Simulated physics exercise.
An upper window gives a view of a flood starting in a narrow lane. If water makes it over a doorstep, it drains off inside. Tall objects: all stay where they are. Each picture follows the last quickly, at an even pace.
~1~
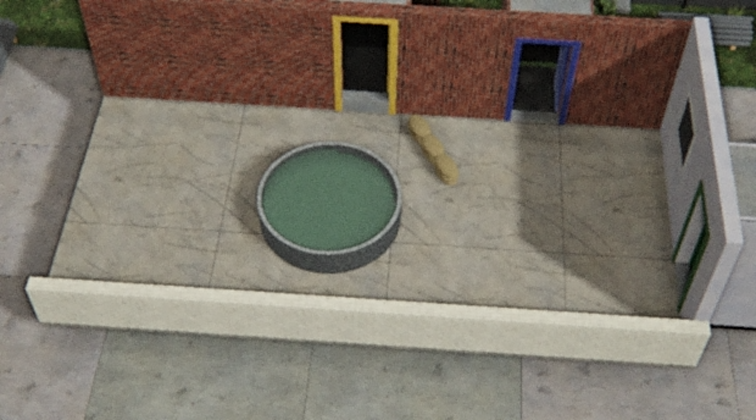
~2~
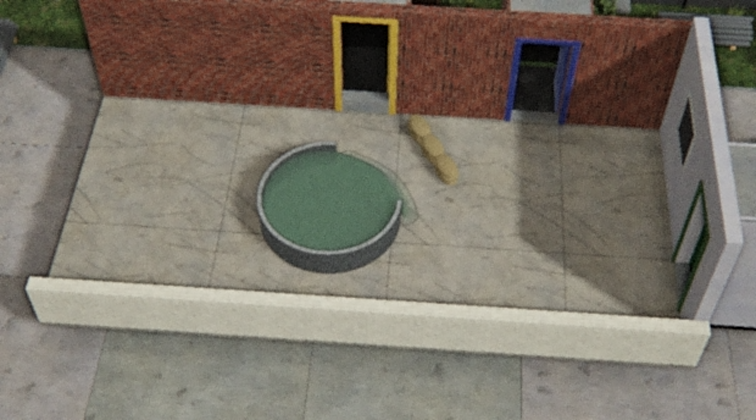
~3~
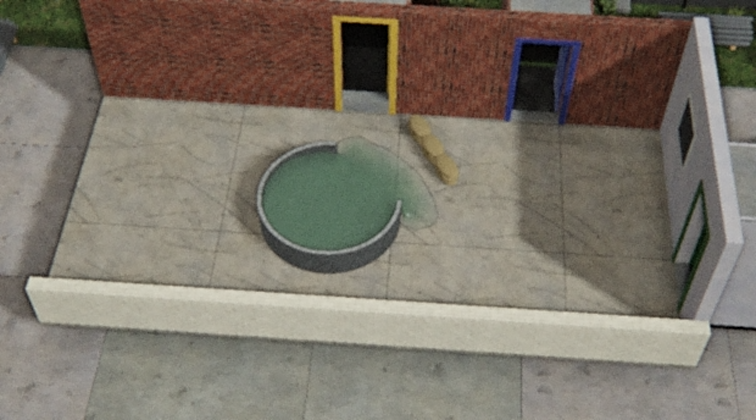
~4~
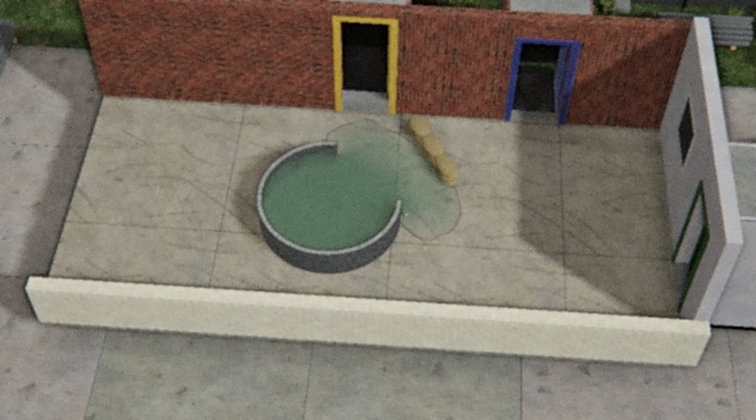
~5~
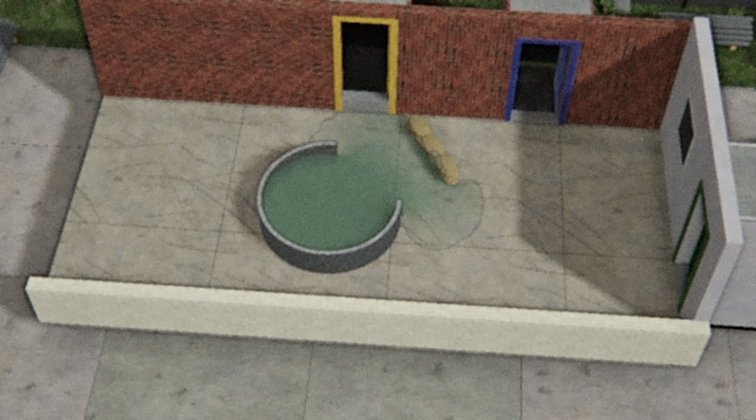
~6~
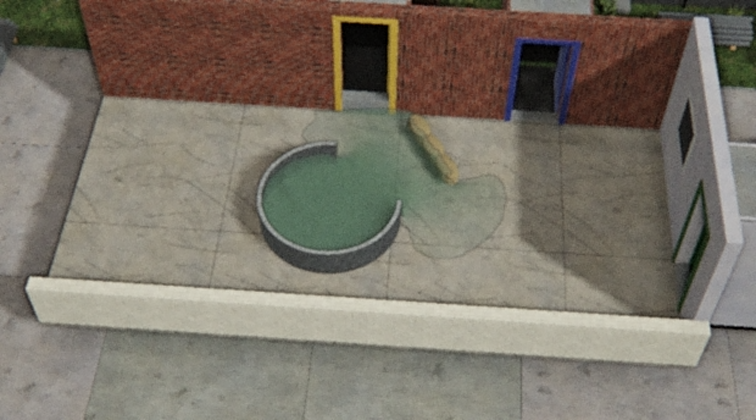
Green water poured out through a gap that opened on the far side of a round pool in a walled yard, then spread across the paving around the yellowish barrier near the yellow doorway.
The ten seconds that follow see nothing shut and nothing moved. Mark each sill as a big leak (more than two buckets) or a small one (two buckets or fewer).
Green door: Big; blue door: Small; yellow door: Small.
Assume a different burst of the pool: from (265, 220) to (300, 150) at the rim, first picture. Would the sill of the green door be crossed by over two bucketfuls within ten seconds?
In that case green comes in lower.
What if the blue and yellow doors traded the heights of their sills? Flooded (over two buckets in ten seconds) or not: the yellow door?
Note: Yellow beats the cutoff.
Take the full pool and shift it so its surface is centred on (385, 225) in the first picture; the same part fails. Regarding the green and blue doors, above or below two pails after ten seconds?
The green door takes more; the blue door goes over.
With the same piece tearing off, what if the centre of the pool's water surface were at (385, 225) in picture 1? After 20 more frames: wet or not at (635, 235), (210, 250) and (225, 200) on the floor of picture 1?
Taking them in the order asked: Inundated, then spared, then spared.
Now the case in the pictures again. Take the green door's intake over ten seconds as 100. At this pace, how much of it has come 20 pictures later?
Approximately 0 per cent.
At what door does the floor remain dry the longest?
I'd go with the one in green.
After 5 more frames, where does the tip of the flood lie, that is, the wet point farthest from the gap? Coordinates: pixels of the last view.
The wet point farthest out is around (579, 178).
A moment on, water covers 15 % of the floor; the green door not reached, the blue door not reached, the yellow door wet at the sill, nothing in.
Next, water covers 35 % of the floor; the green door not reached, the blue door wet at the sill, nothing in, the yellow door under two buckets in.
Then, water covers 65 % of the floor; the green door under two buckets in, the blue door wet at the sill, nothing in, the yellow door under two buckets in.
Later, water covers 75 % of the floor; the green door over two buckets in, the blue door wet at the sill, nothing in, the yellow door under two buckets in.
In the end, water covers 80 % of the floor; the green door over two buckets in, the blue door wet at the sill, nothing in, the yellow door under two buckets in.
